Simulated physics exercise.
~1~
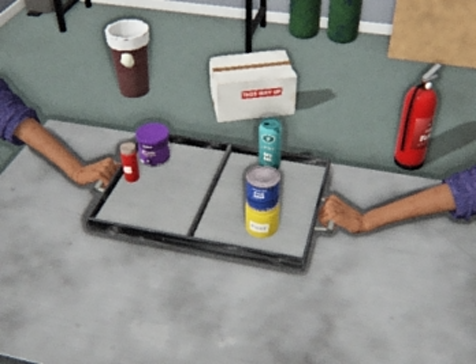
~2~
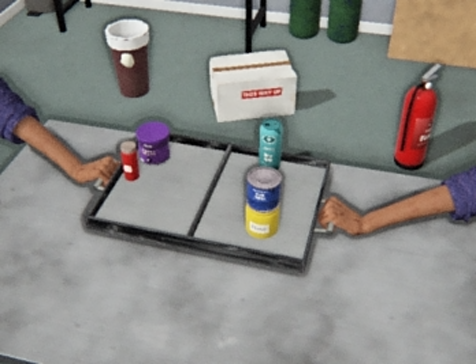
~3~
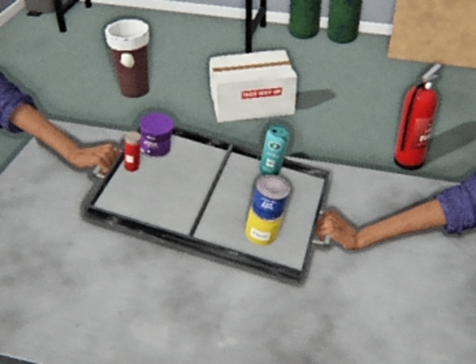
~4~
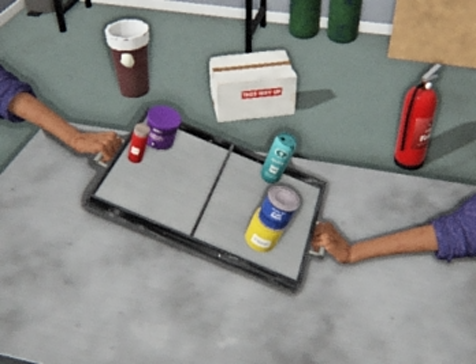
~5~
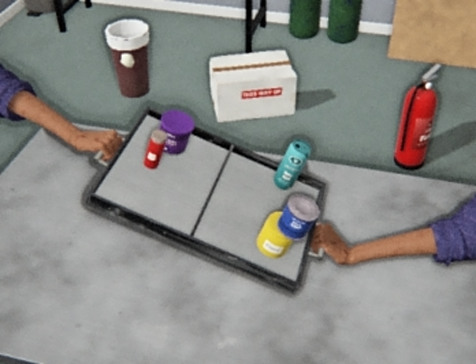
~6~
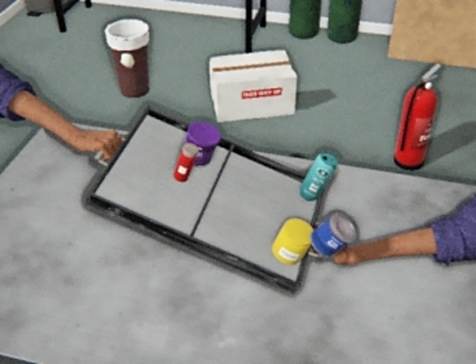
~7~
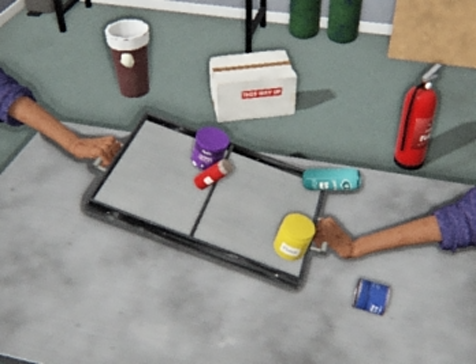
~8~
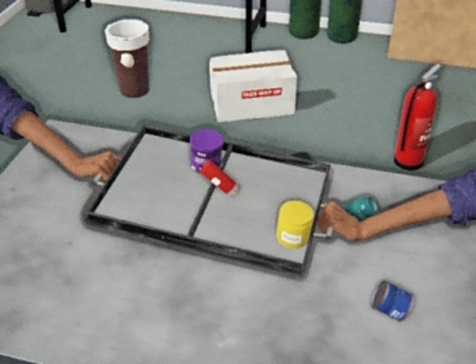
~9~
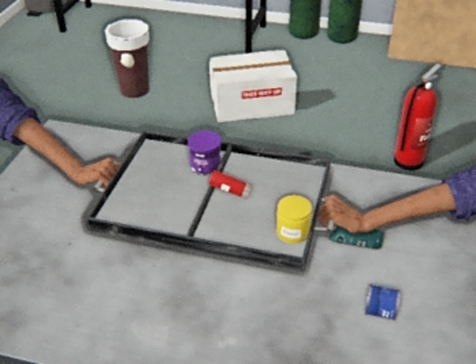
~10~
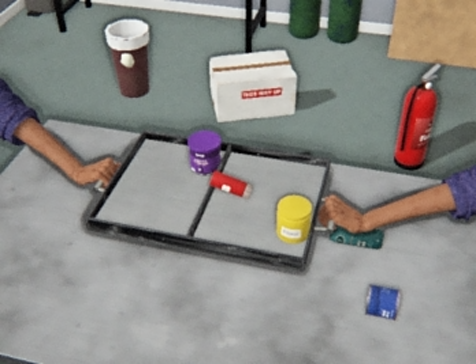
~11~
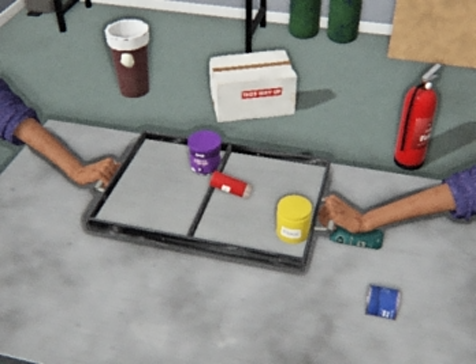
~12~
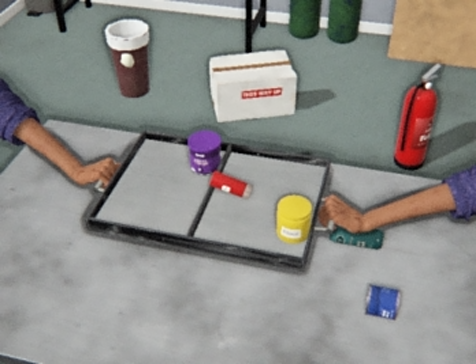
We see two hands tilt a divided tray down to the right, sending its containers sliding, then level it. The blue tin and turquoise can end up on the table, while the purple tin and yellow jar stay upright on the tray beside the toppled red shaker.
